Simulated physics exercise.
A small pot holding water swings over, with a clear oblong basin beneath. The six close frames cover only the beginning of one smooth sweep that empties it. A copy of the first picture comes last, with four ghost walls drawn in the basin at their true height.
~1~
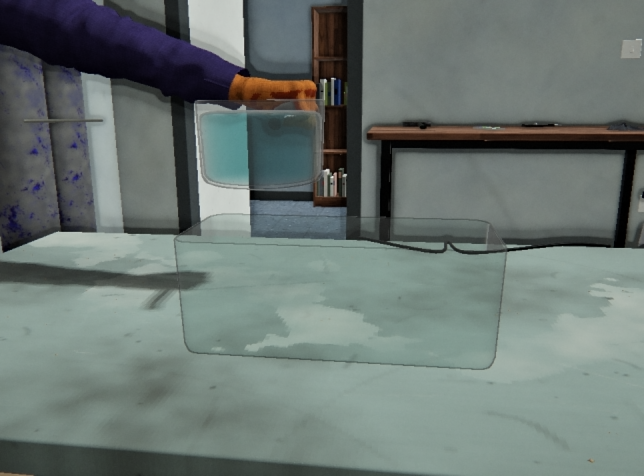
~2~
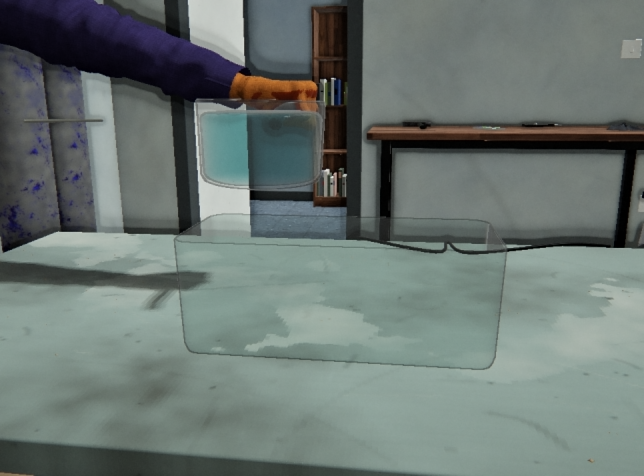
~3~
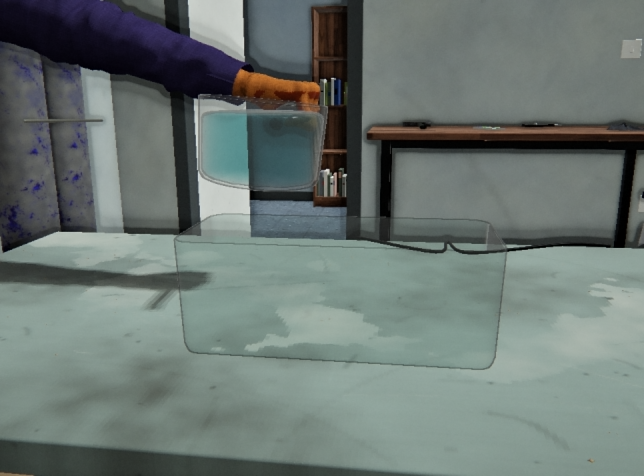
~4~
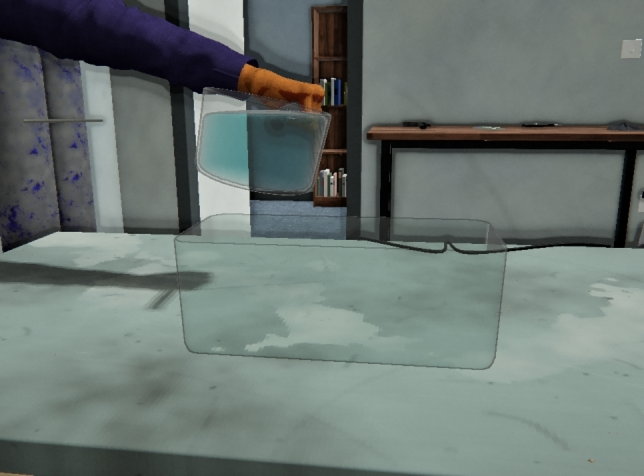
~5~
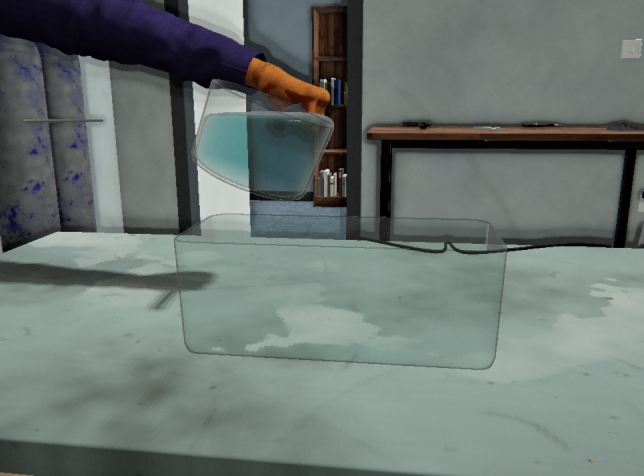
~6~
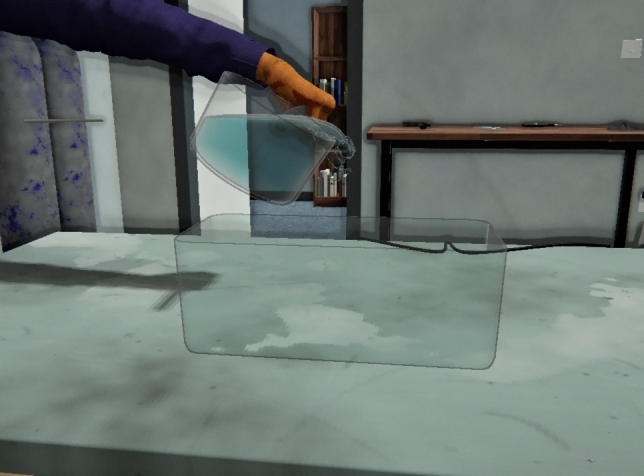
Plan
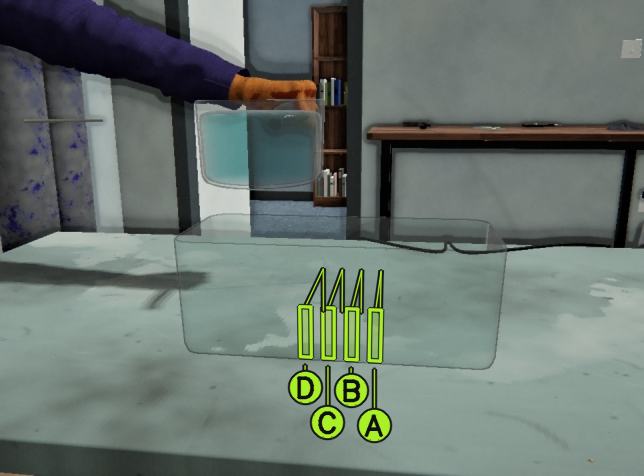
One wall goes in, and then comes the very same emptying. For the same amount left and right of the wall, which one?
A beats the others.
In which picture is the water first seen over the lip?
In picture 5.
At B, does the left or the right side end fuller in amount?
The right one.
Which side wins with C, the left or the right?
The right one.
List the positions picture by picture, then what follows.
The first frame shows upright, lip at (321, 100); basin from (186, 349) to (495, 367); nothing has left yet.
The second frame shows upright, lip at (322, 101); nothing has left yet.
The third frame shows tipped about 6°, lip at (324, 106); nothing has left yet.
The fourth frame shows tipped about 13°, lip at (328, 115); nothing has left yet.
The fifth frame shows tipped about 22°, lip at (331, 126); water is over the lip, down to (331, 126).
The sixth frame shows tipped about 33°, lip at (332, 140); water is over the lip, down to (336, 176).
In lime, A at (374, 369); B at (351, 368); C at (327, 366); D at (305, 365).
Choosing A, about 48 % ends left of the wall and 52 % right of it.
Choosing B, about 27 % ends left of the wall and 72 % right of it.
Choosing C, about 16 % ends left of the wall and 84 % right of it.
Choosing D, about 4 % ends left of the wall and 96 % right of it.
